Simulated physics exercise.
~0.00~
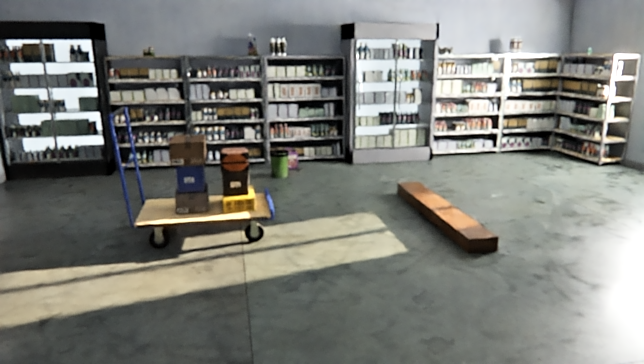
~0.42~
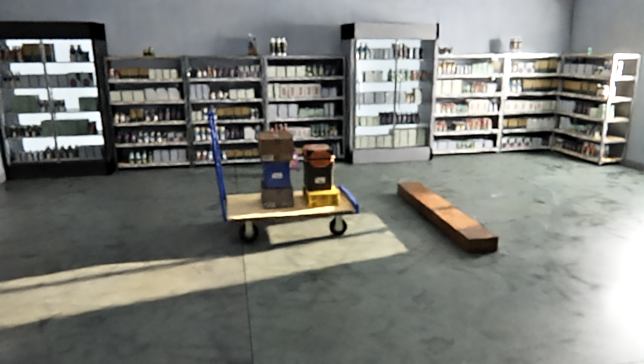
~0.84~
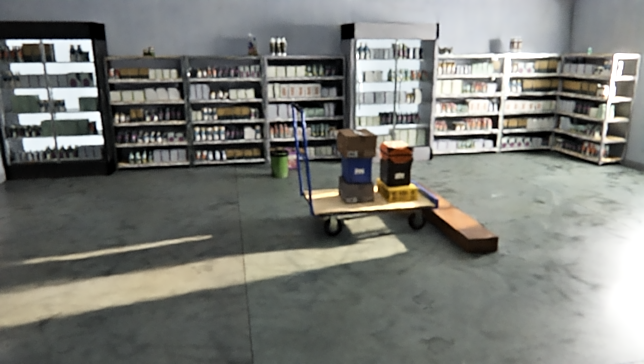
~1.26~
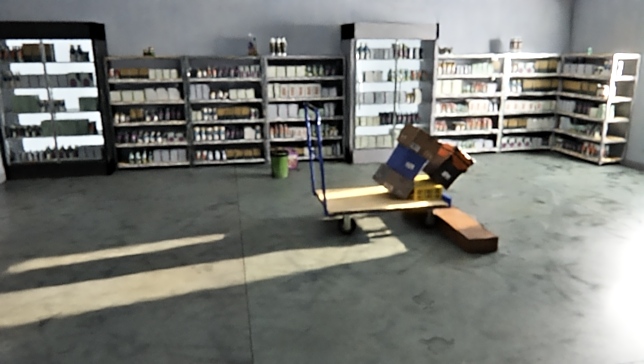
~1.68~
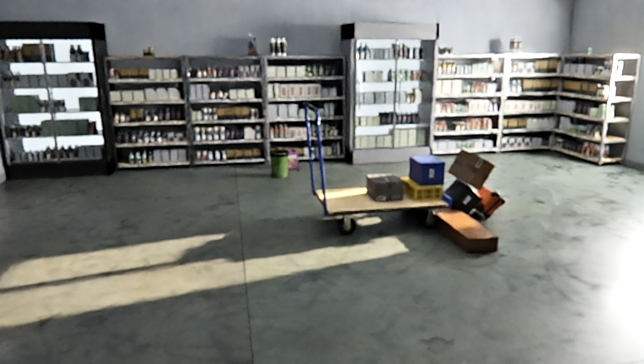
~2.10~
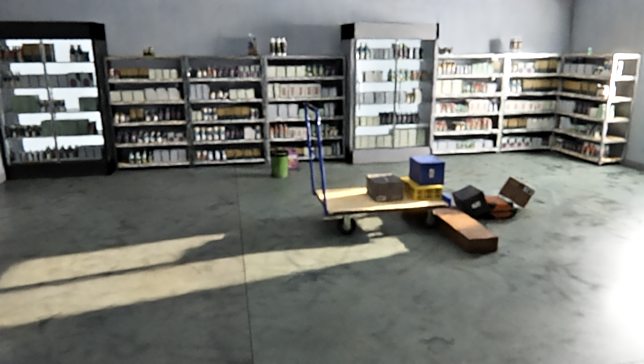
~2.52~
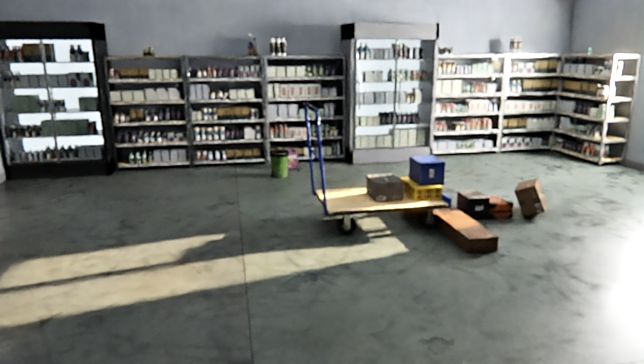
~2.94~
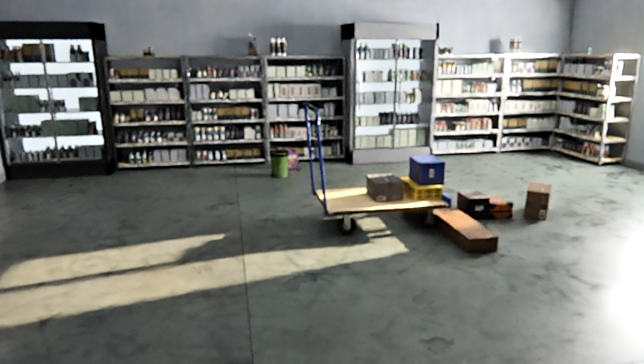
Platform trolley rolling right into a low kerb and stopping, its stacked boxes toppling forward, three landing beyond it, three staying aboard.
